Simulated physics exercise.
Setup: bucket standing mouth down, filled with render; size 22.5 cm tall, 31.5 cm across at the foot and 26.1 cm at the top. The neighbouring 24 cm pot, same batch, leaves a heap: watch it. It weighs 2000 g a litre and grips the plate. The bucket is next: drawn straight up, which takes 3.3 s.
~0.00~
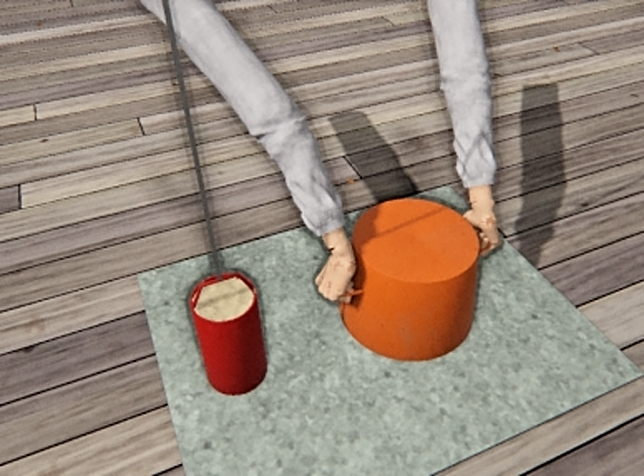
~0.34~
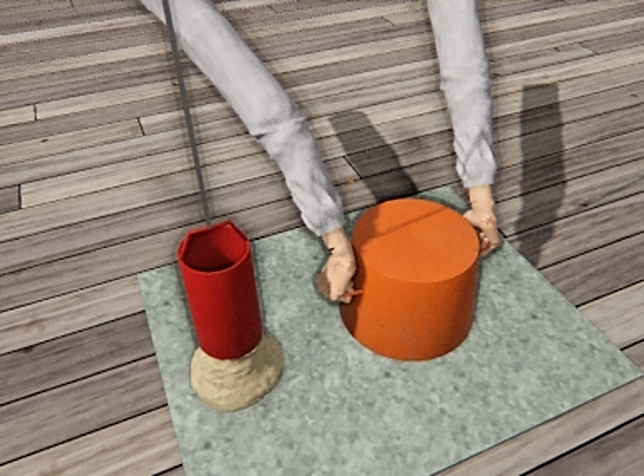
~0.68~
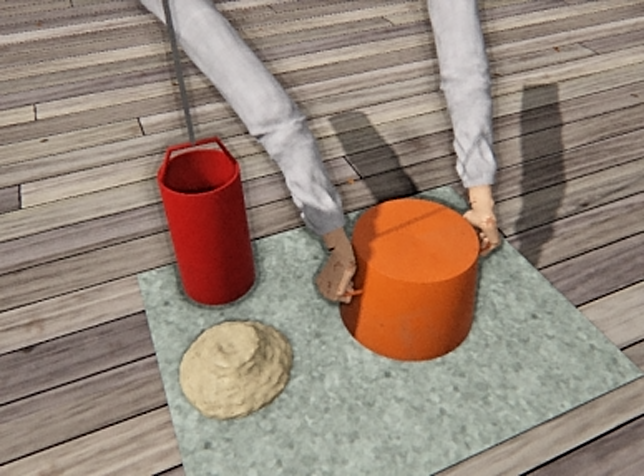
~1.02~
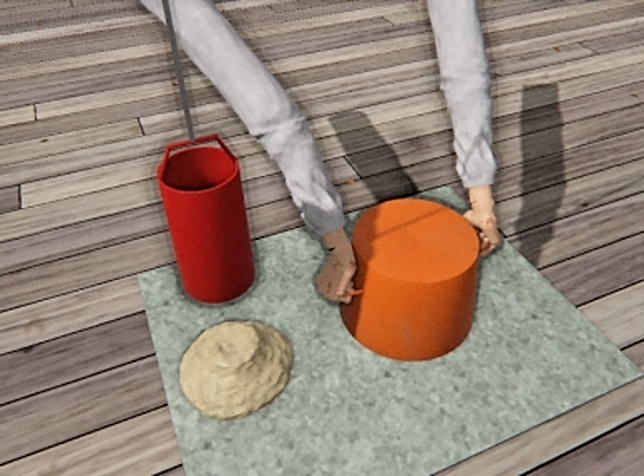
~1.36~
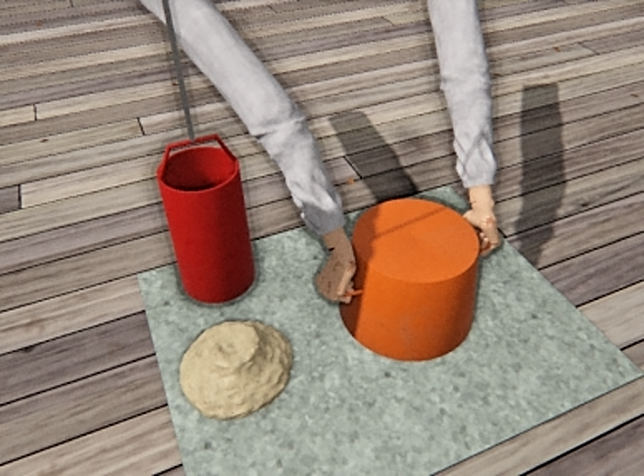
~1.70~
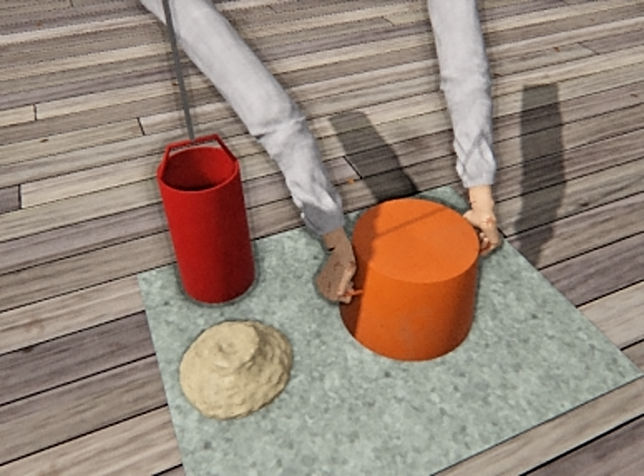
On a speckled mat, a red pot lifts off a beige heap beside hands gripping an orange bucket.
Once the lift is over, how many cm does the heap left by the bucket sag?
About 9 cm.
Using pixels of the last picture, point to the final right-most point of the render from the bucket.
Position: Around (510, 327).
After 2.5 s, the bucket is up 5.0 cm; the render has come down 2.9 cm to 20 cm and is 38 cm wide.
After 3.4 s, the bucket is up 15 cm; the render has come down 9.3 cm to 13 cm and is 49 cm wide.
After 4.2 s, the bucket is up 23 cm; the render has come down 9.3 cm to 13 cm and is 49 cm wide.
After 5.2 s, the bucket is clear; the render has come down 9.4 cm to 13 cm and is 50 cm wide.
After 5.7 s, at rest, the bucket is clear; the render has come down 9.4 cm to 13 cm and is 50 cm wide.
